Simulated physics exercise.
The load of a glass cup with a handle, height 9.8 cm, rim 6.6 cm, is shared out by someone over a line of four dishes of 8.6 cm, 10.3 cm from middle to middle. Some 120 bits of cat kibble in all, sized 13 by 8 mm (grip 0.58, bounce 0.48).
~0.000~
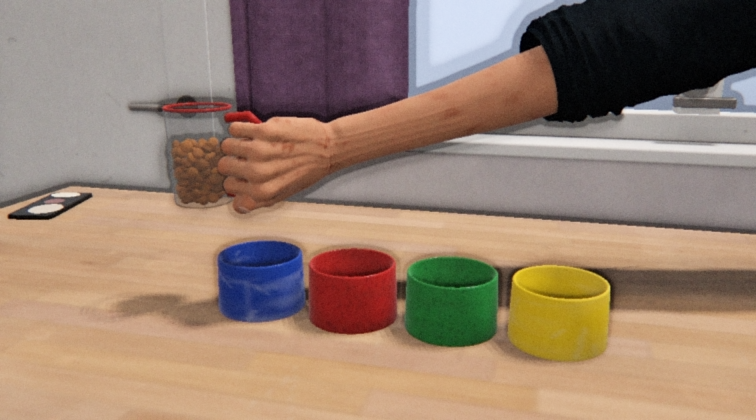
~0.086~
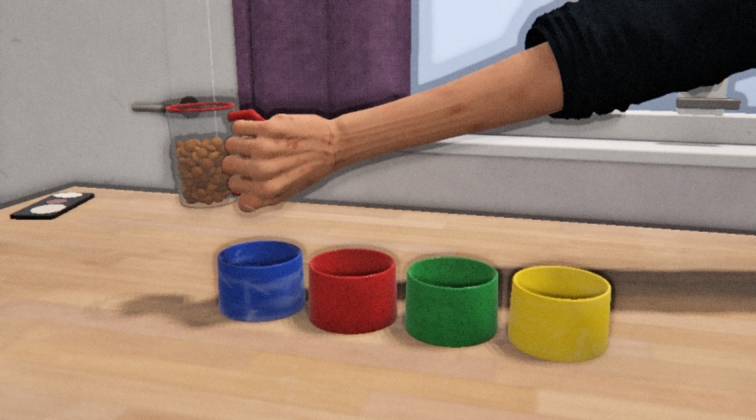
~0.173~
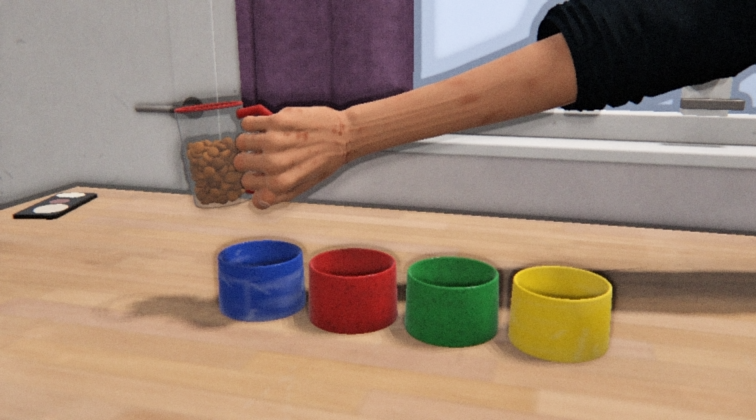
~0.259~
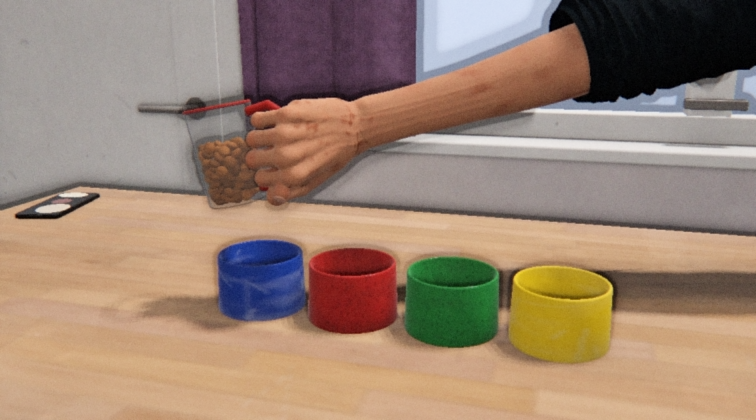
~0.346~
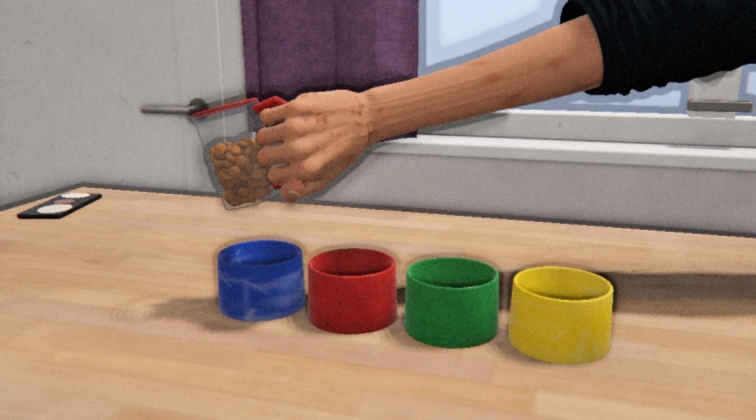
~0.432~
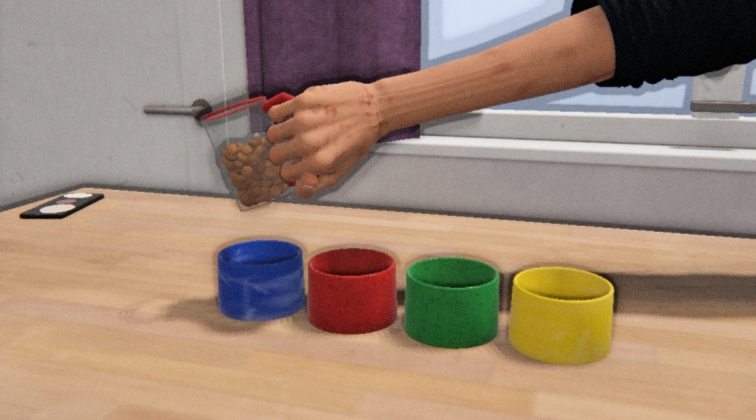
At first, a hand holds a clear cup of small brown pieces nearly upright, above and slightly left of a blue dish, with red, green and yellow dishes lined up to the right. The hand then moves the cup a short way right, gradually tilting it, until it is over the blue dish.
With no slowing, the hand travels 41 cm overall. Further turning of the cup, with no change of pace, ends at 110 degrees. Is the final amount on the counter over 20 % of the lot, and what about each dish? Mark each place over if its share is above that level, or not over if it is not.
Red: Not over, blue: Not over, green: Over, yellow: Over, counter: Not over.
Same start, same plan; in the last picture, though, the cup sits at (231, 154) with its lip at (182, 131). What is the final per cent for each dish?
Per cent kept: Red 10; blue 60; green 0; yellow 0.
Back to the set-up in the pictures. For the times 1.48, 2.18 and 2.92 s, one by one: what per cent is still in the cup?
In turn: 100 %, 90 %, 35 %.
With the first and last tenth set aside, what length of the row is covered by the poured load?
About 13 cm.
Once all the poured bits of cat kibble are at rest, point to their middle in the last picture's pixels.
Once everything settles, the centre is around (524, 326).
After 1.48 s, tilt 77 degrees; cup holds 100 %.
Then, at 2.18 s, tilt 110 degrees; cup holds 90 %, green 10 %.
Then, at 2.92 s, tilt 110 degrees; cup holds 35 %, green 35 %, yellow 20 %.
By 4.5 s all is still; red 0 %, blue 0 %, green 35 %, yellow 40 %, counter 10 %, cup 15 %.
